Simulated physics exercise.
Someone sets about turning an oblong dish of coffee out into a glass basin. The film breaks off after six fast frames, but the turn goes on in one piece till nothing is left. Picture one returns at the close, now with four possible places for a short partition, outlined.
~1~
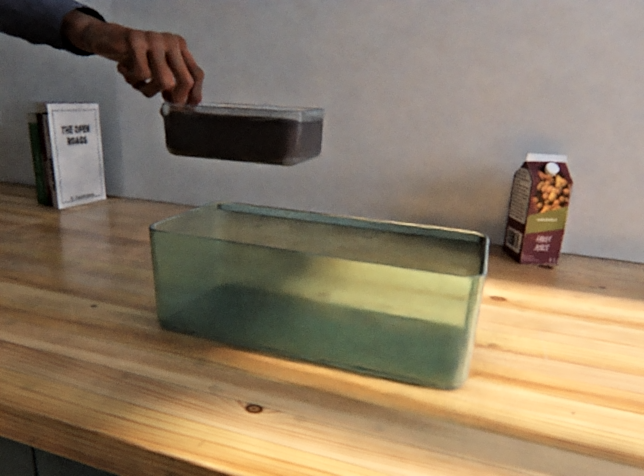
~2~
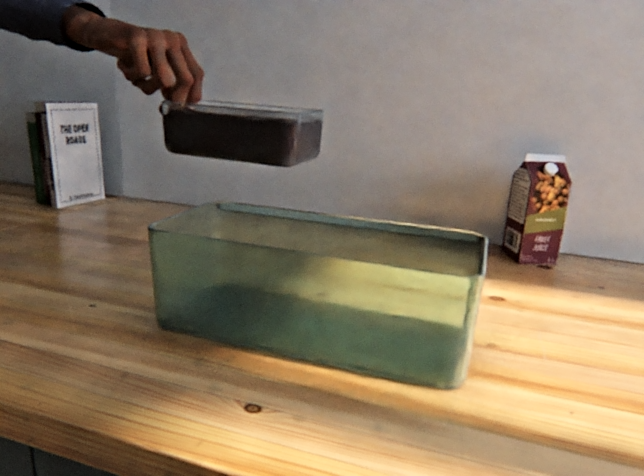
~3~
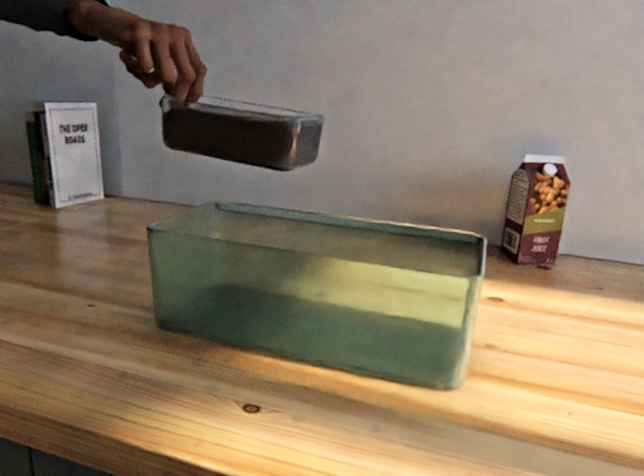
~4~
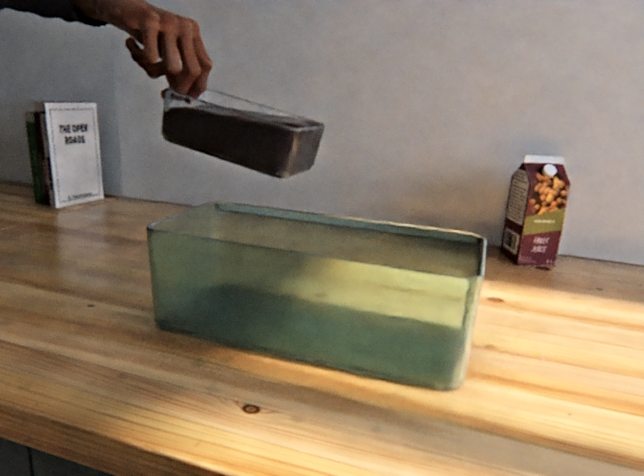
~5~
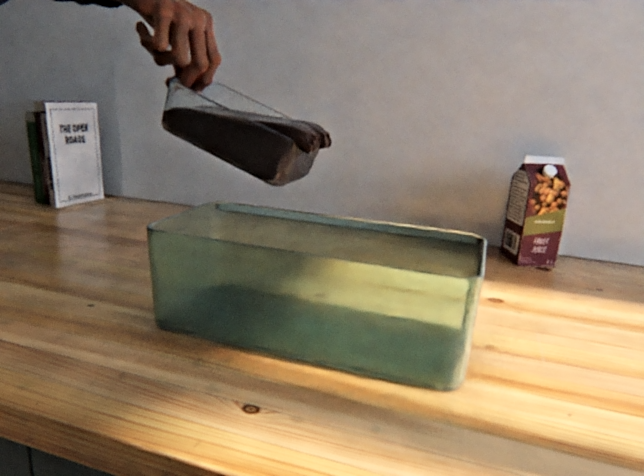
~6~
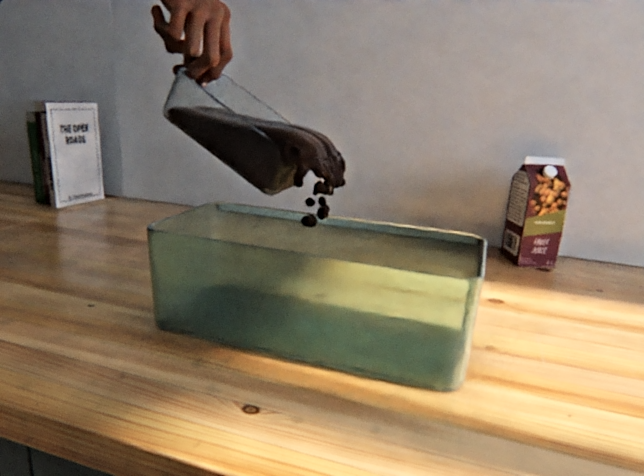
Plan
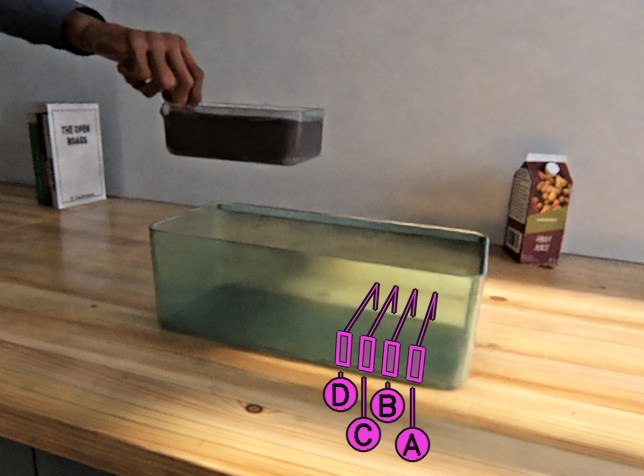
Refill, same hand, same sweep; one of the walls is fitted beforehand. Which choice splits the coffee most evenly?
D beats the others.
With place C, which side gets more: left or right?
More ends on the left.
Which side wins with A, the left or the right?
The left side.
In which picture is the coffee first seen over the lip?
Picture 5.
On the marked copy, A at (412, 388); B at (387, 383); C at (363, 377); D at (340, 372).
For place A, about 90 % ends left of the wall and 10 % right of it.
For place B, about 90 % ends left of the wall and 10 % right of it.
For place C, about 87 % ends left of the wall and 11 % right of it.
For place D, about 51 % ends left of the wall and 49 % right of it.
